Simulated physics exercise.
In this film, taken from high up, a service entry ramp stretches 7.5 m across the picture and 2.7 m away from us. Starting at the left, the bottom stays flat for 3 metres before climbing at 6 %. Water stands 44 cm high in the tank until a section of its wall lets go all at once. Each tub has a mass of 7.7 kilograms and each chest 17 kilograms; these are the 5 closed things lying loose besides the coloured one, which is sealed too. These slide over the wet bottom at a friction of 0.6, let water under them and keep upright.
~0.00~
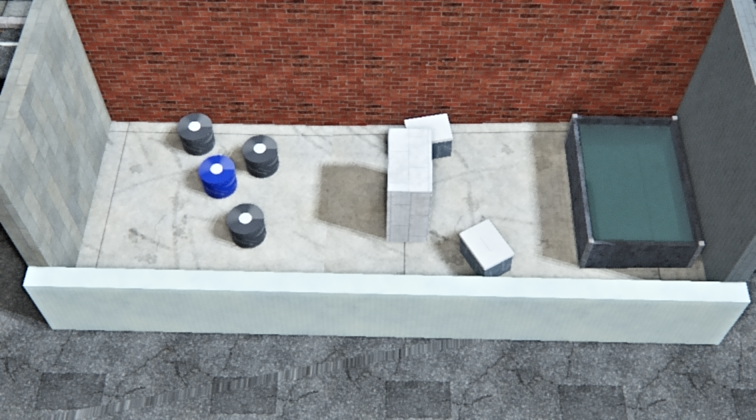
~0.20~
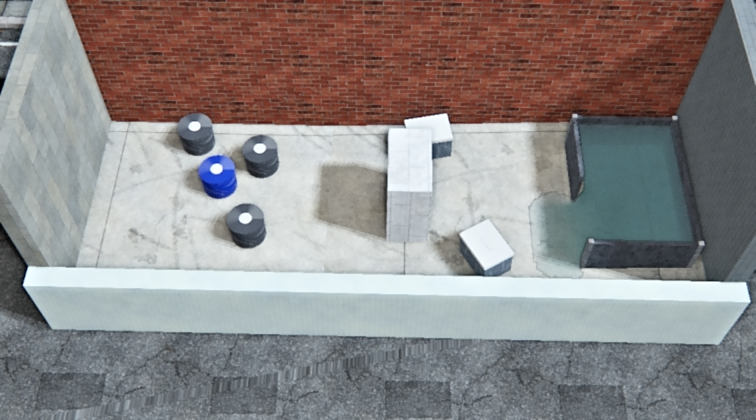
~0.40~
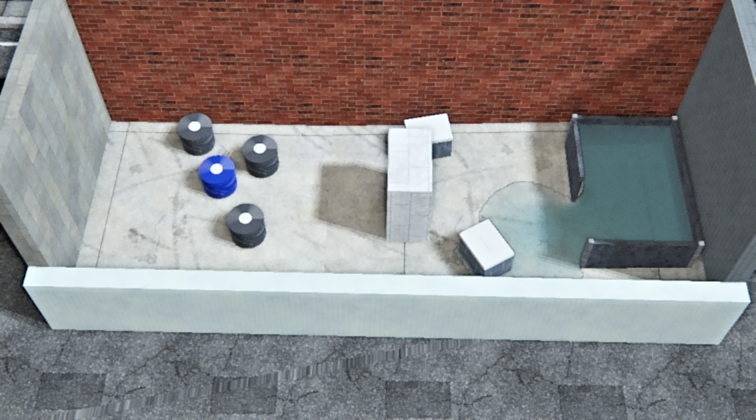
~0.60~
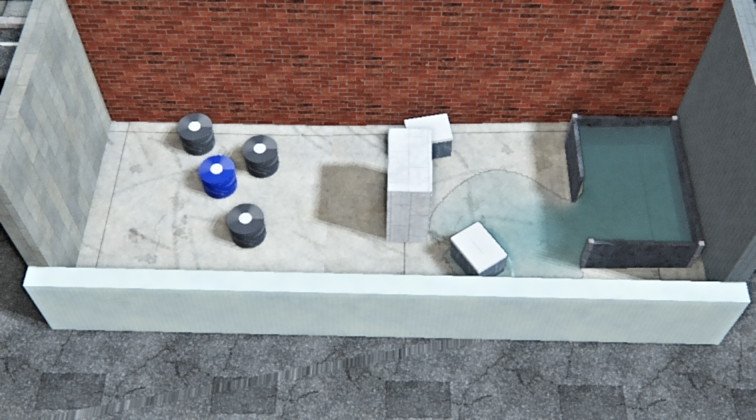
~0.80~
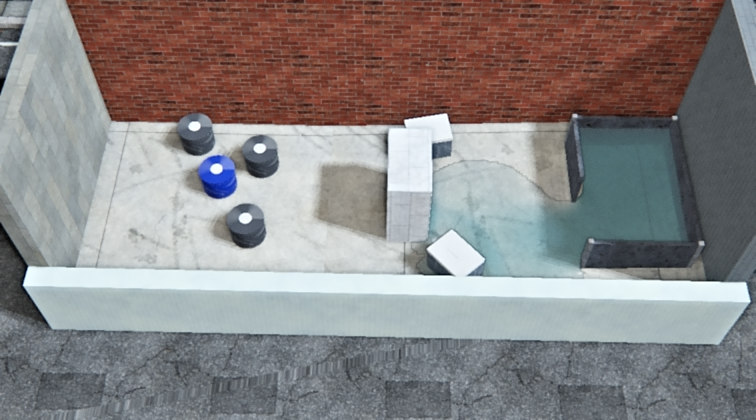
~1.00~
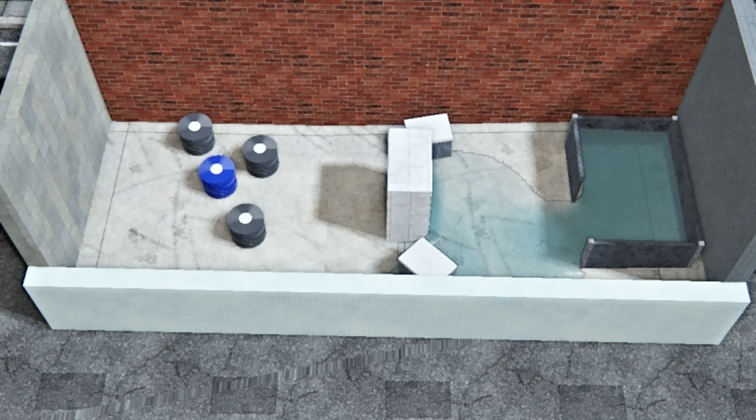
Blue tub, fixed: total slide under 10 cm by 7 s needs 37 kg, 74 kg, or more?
Needs 37 kg.
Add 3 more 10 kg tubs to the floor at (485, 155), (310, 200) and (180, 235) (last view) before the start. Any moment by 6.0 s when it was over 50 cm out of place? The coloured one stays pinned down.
Well, the first one's not that far, the next one's not that far and the last one's too far.
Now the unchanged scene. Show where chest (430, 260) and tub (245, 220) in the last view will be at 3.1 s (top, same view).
About (87, 253) for the first and (169, 193) for the second.
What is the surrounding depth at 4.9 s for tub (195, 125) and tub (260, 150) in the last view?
First roughly 8 cm, second roughly 7 cm.
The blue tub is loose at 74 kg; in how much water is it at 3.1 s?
About 5 cm.
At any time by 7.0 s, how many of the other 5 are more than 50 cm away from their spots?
That adds up to 4.
After 1.4 s the blue tub would be 0 cm from its start with 37 kg and 0 cm from its start with 74 kg; 0 cm of water round it then.
After 3.1 s the blue tub would be 0 cm from its start with 37 kg and 0 cm from its start with 74 kg; 5 cm of water round it then.
After 4.9 s the blue tub would be 0 cm from its start with 37 kg and 0 cm from its start with 74 kg; 4 cm of water round it then.
After 7.0 s the blue tub would be 0 cm from its start with 37 kg and 0 cm from its start with 74 kg; 6 cm of water round it then.
